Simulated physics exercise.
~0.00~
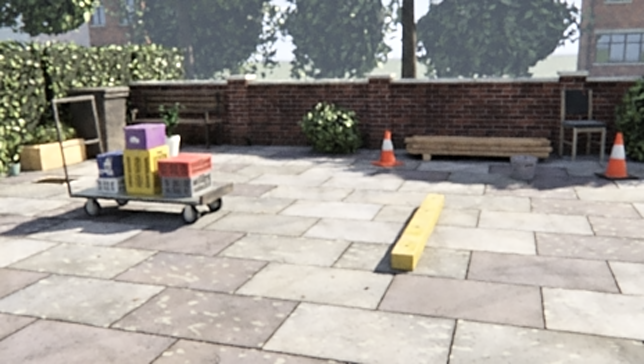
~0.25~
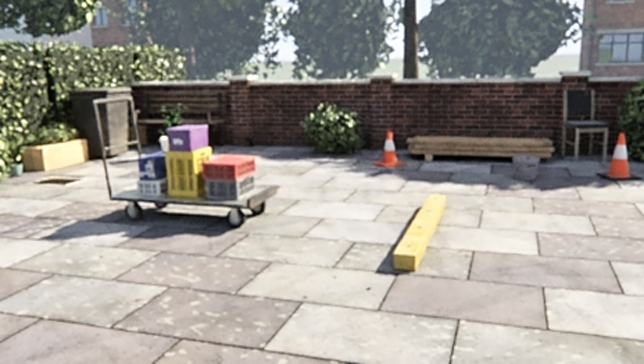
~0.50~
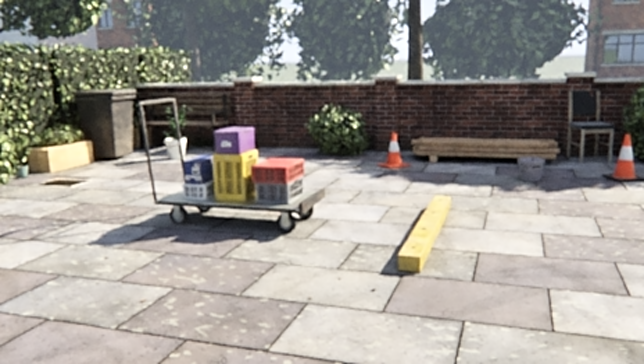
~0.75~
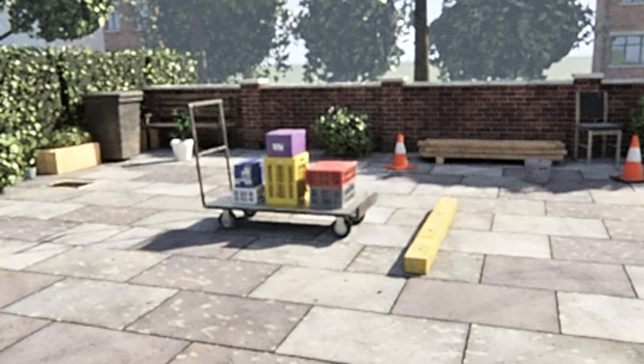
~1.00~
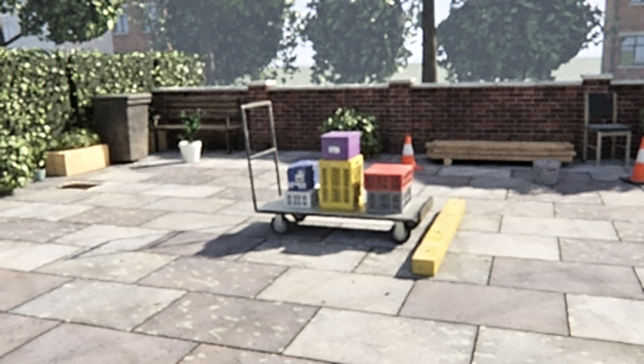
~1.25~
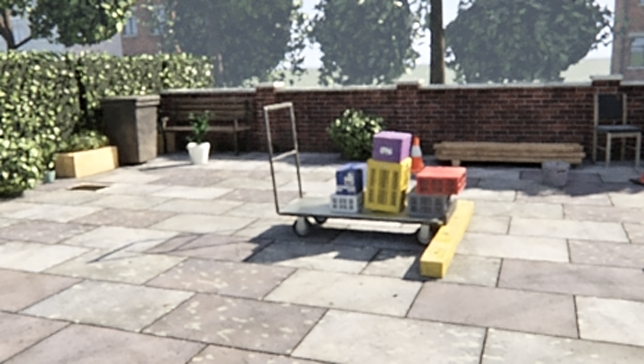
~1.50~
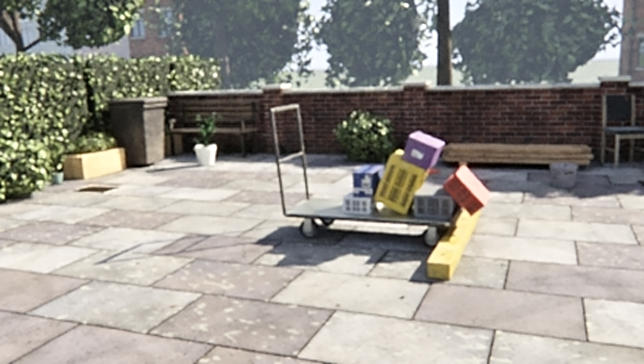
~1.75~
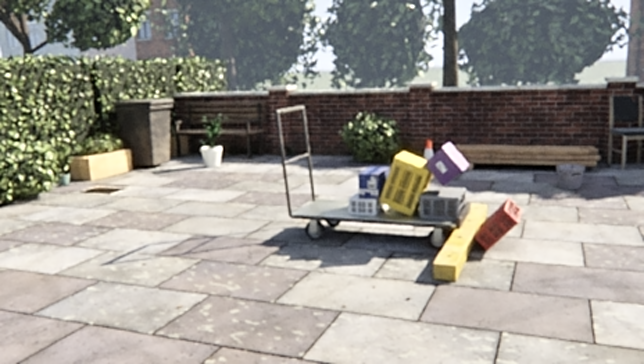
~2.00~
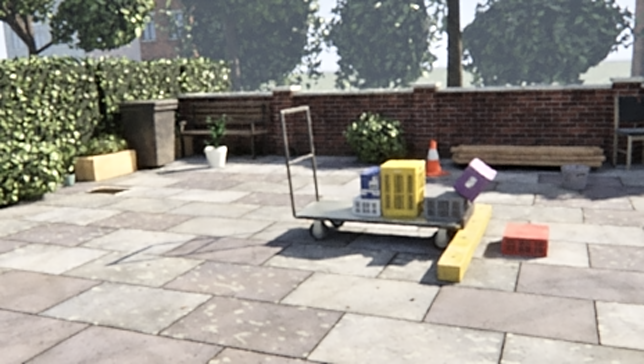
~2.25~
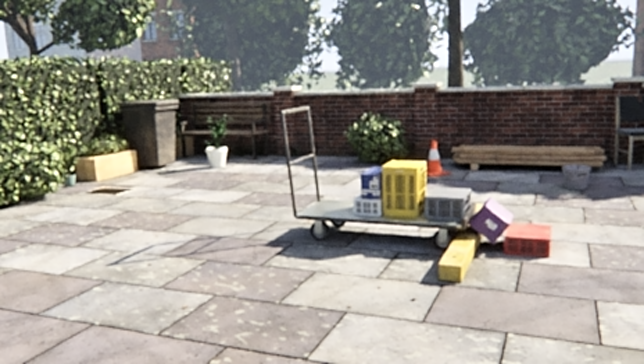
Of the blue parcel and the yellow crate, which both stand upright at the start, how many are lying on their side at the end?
Neither of them is. The yellow crate leans for a moment but settles back, and both it and the blue parcel are upright on the trolley at the end.
